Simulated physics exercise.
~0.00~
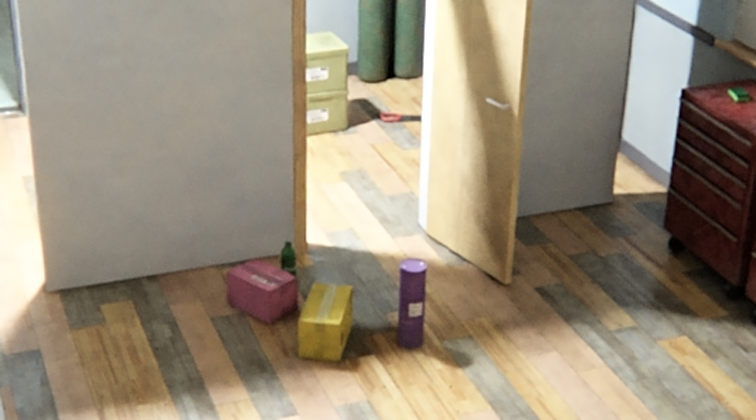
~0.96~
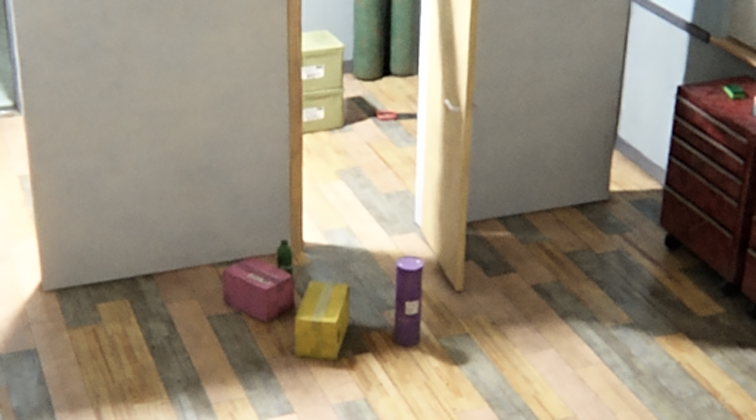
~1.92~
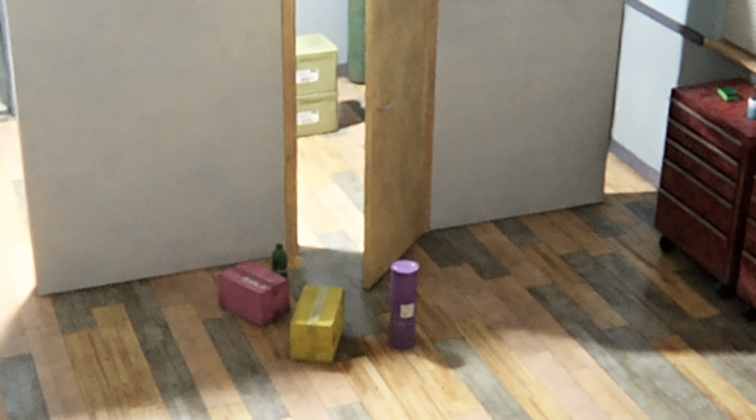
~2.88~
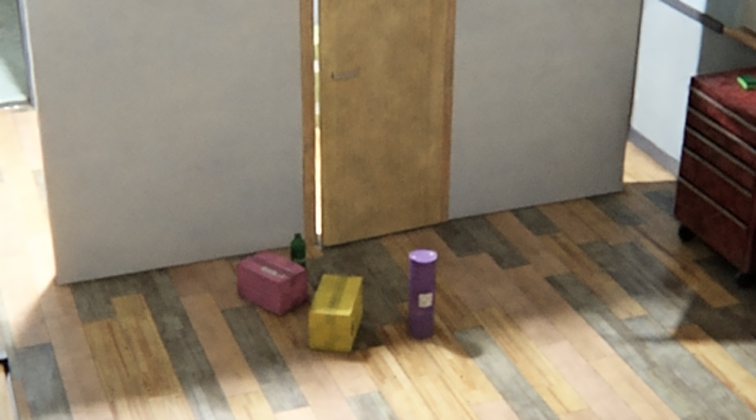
A room with a grey and tan plank floor is seen from above through a slightly swaying camera, with a pale partition wall crossing it. A wooden door stands wide open in the doorway, showing stacked pale yellow boxes and green cylinders beyond. In front, a pink box, a small green bottle, a yellow box and a purple canister stand on the floor, with a dark red drawer cabinet at right. The door swings steadily leftward, narrowing the opening. Finally it sits almost flush in its frame, a thin bright strip along its left edge, and the four objects remain in place.
